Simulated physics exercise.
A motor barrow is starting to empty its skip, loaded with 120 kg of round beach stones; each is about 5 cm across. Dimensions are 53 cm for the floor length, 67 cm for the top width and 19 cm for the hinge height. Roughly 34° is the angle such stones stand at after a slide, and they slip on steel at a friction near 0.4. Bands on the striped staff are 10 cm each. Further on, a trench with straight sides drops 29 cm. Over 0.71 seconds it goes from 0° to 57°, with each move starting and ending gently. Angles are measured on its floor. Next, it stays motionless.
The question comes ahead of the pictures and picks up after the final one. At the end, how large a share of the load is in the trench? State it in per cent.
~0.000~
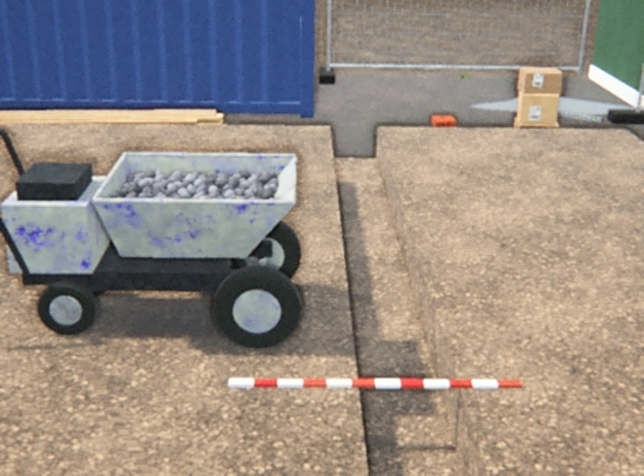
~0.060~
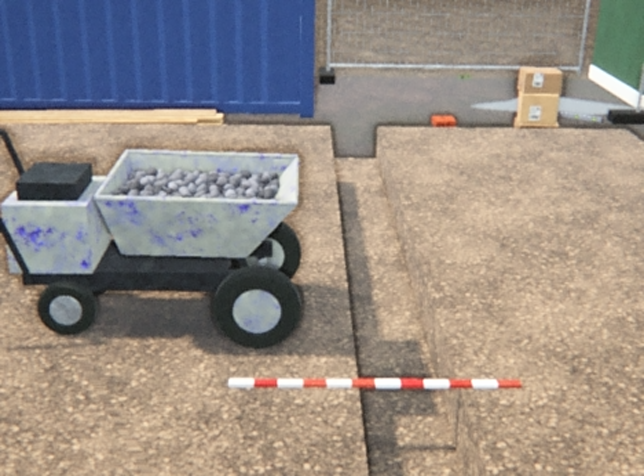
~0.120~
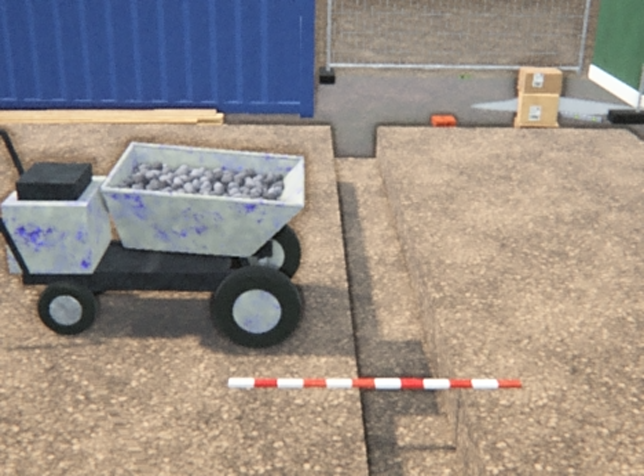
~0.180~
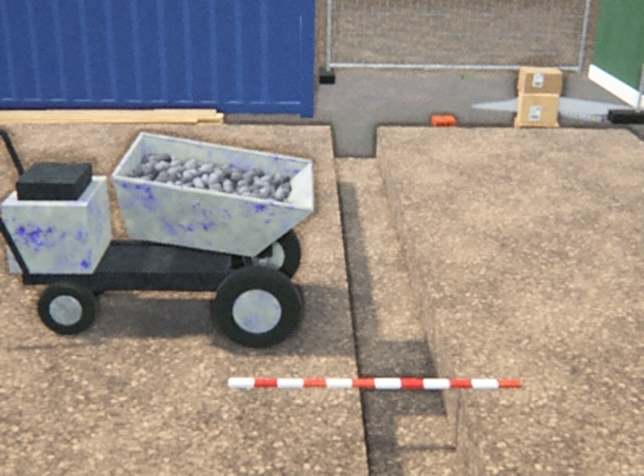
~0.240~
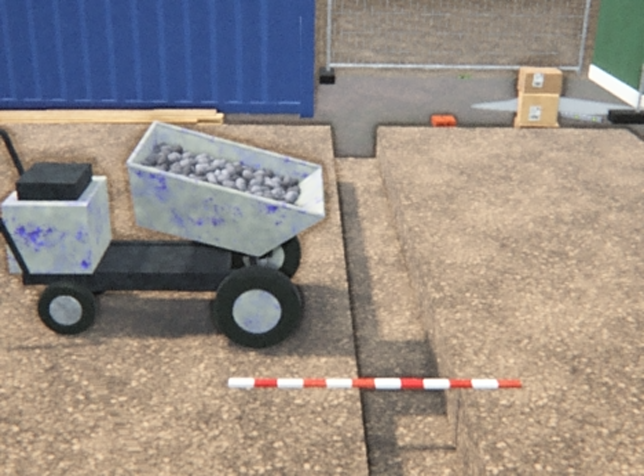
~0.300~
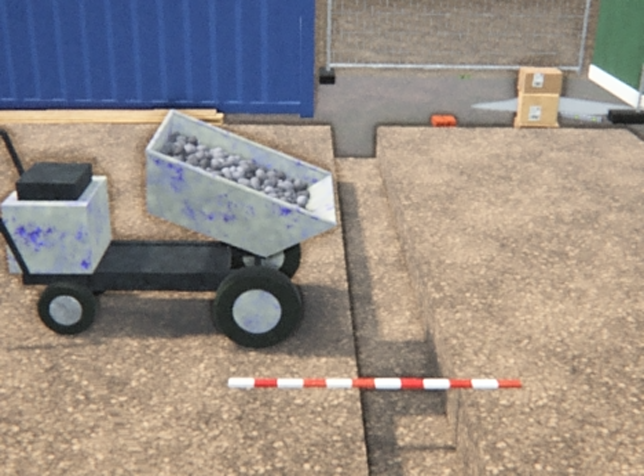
A share of about 59 per cent.
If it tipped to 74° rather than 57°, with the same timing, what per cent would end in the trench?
In that case some 75 per cent.
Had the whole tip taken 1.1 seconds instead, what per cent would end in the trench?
Close to 75 per cent then.
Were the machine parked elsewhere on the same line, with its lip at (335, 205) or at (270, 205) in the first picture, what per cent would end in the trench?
I'd expect close to 30 per cent at the first and 70 per cent at the second.
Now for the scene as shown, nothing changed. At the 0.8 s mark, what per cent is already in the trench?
Roughly 15 percent of the load.
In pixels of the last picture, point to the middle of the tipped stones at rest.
The stones end up centred near (411, 357).
After 0.5 s the floor is at 48°; 100 % in the skip; the foremost stones are at (348, 240).
After 0.8 s the floor is at 57°; 87 % in the skip, 13 % in the trench; the foremost stones are at (425, 295).
After 1.2 s the floor is at 57°; 46 % in the skip, 35 % in the trench, 20 % past the trench; the foremost stones are at (532, 308).
After 3.1 s the floor is at 57°; 19 % in the skip, 59 % in the trench, 22 % past the trench; the foremost stones are past the picture's edge.
